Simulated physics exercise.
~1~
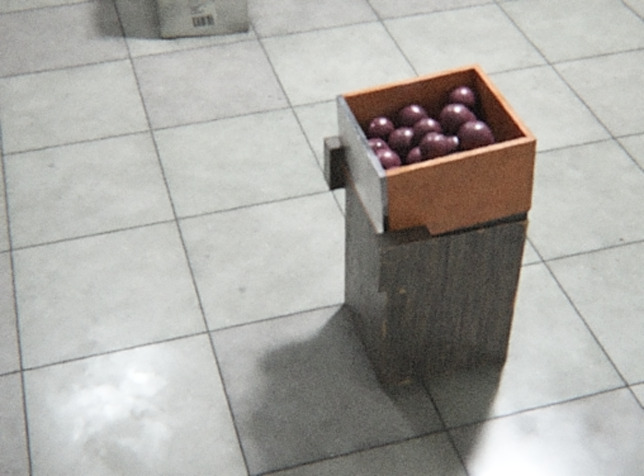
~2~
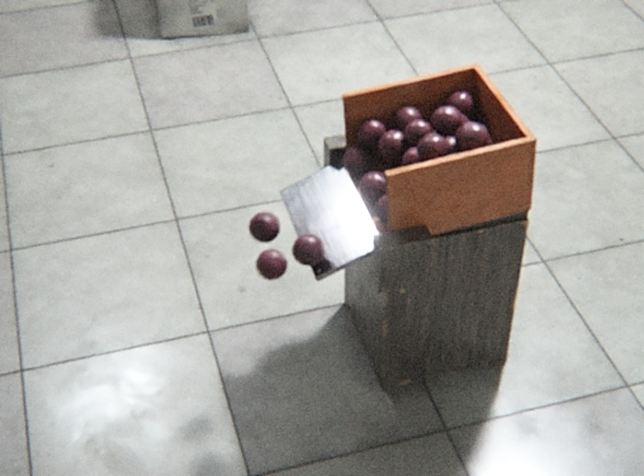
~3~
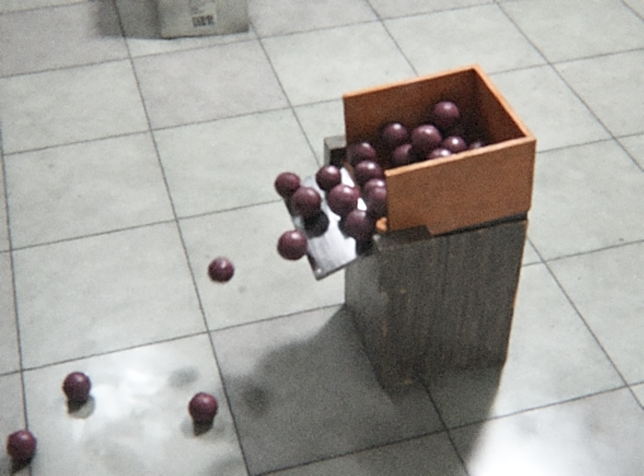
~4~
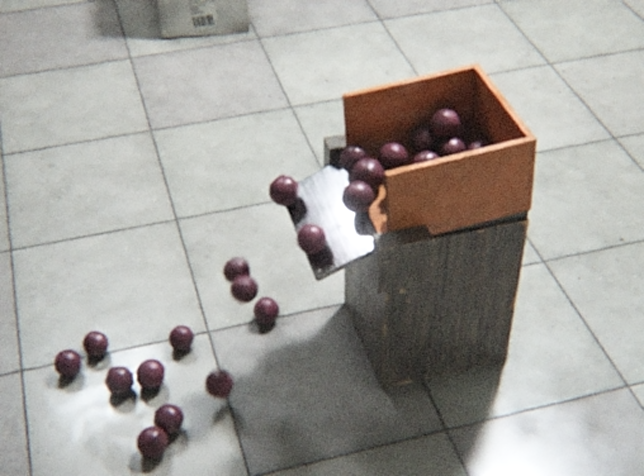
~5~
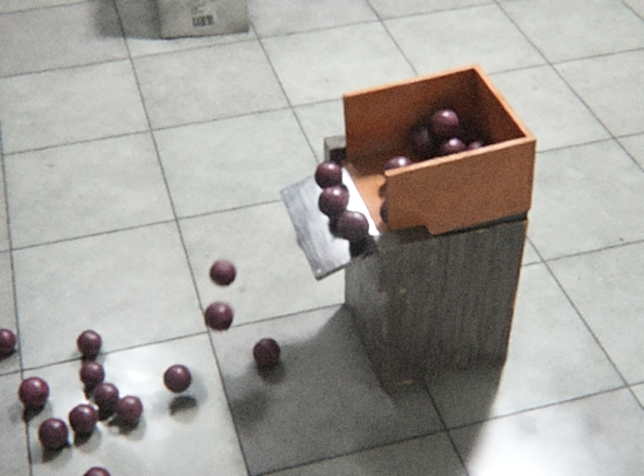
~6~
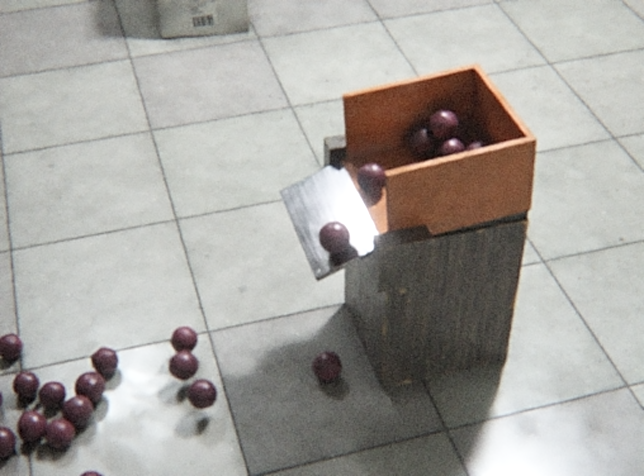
Dark red balls spill left down the orange box's lowered flap onto the floor, leaving some inside.
